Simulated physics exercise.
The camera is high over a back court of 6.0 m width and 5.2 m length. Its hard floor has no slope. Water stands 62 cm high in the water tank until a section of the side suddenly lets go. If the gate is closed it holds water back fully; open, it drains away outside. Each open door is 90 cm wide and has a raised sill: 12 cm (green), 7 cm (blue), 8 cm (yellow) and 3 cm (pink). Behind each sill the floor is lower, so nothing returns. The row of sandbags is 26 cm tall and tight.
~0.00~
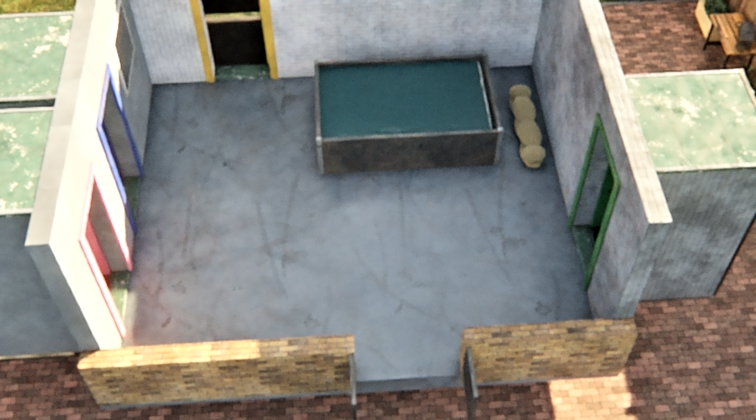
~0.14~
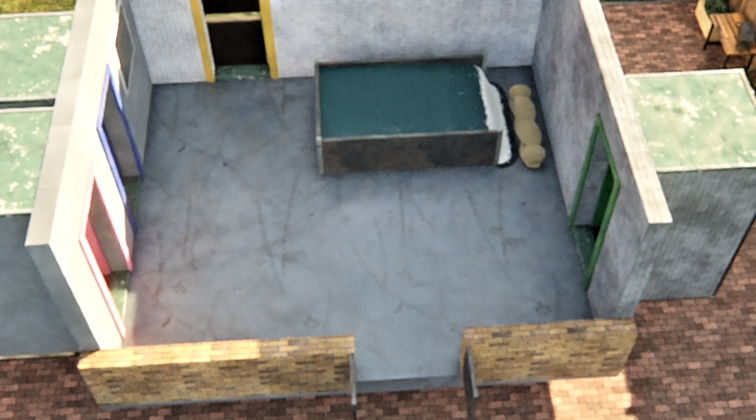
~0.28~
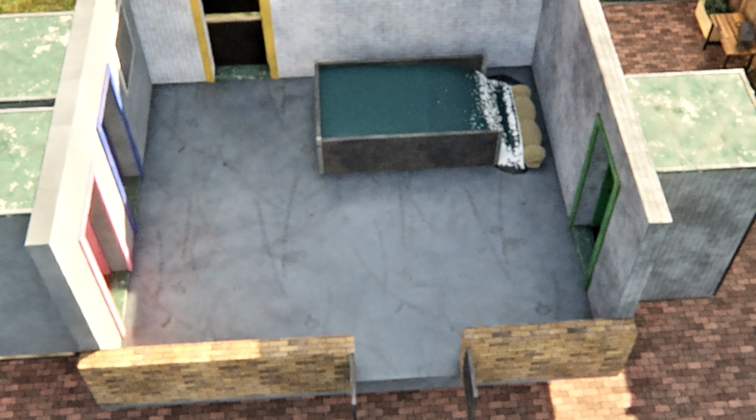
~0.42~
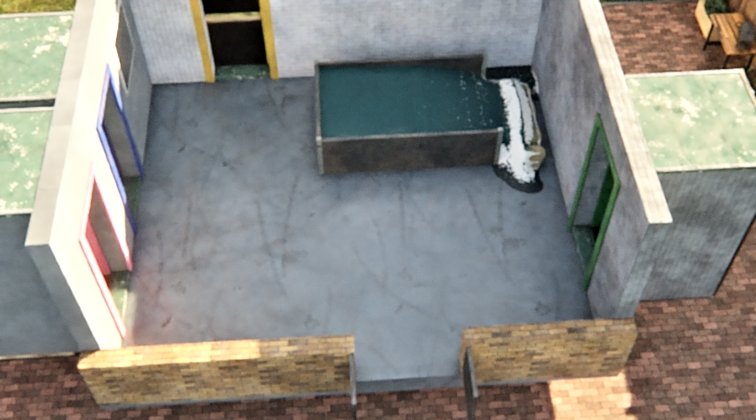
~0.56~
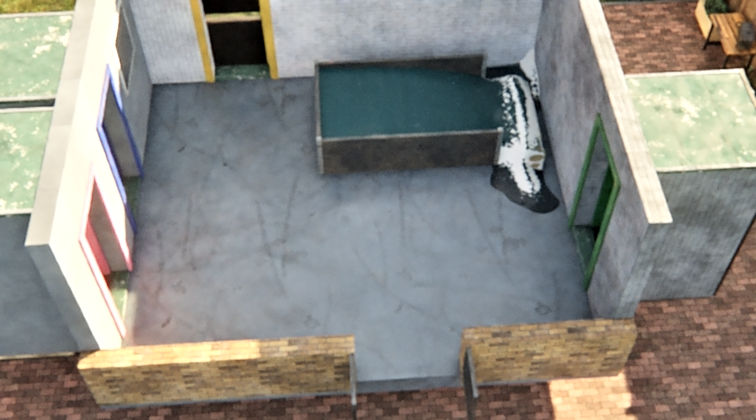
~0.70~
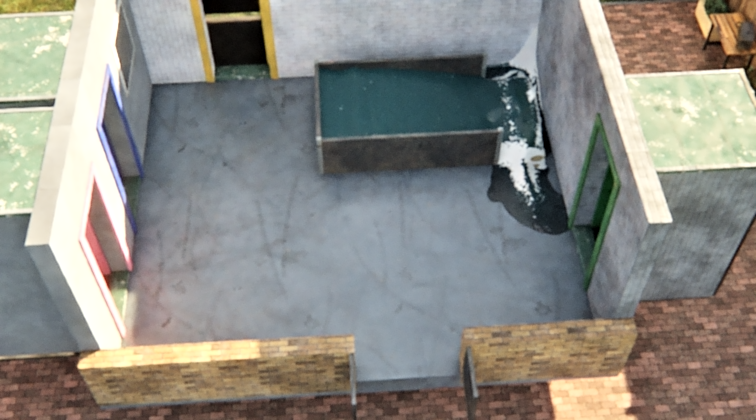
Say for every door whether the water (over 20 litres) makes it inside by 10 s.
Door by door: At the green door it does not reach the limit; at the blue door it keeps below the limit; at the yellow door it keeps below the limit; at the pink door it passes the limit.
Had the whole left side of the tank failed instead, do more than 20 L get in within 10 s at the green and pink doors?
Against that limit: Green below, pink over.
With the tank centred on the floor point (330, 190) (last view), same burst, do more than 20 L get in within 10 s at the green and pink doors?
Then: Green above, pink past it.
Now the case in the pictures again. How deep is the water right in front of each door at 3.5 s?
Depths in cm: Green 8, blue 0, yellow 9, pink 0.
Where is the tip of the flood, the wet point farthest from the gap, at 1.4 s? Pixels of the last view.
Around (585, 312).
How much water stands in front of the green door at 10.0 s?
Roughly 3.5 cm deep.
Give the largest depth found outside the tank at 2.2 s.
Roughly 44 cm.
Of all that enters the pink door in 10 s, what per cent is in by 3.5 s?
Some 0 per cent by then.
After 1.4 s water covers 20 % of the floor and is deepest (48 cm) near (516, 72); green door 8 cm at the sill, 0 L in, blue door not reached, yellow door not reached, pink door not reached.
After 2.2 s water covers 30 % of the floor and is deepest (44 cm) near (533, 95); green door 10 cm at the sill, 0 L in, blue door not reached, yellow door not reached, pink door not reached.
After 3.5 s water covers 45 % of the floor and is deepest (28 cm) near (535, 104); green door 8 cm at the sill, 0 L in, blue door not reached, yellow door 9 cm at the sill, 0 L in, pink door not reached.
After 6.0 s water covers 80 % of the floor and is deepest (26 cm) near (505, 73); green door 7 cm at the sill, 0 L in, blue door 5 cm at the sill, 0 L in, yellow door 4 cm at the sill, 1 L in, pink door 9 cm at the sill, 12 L in.
After 10.0 s water covers 90 % of the floor and is deepest (16 cm) near (505, 131); green door 4 cm at the sill, 0 L in, blue door 7 cm at the sill, 0 L in, yellow door 5 cm at the sill, 1 L in, pink door 8 cm at the sill, 93 L in.
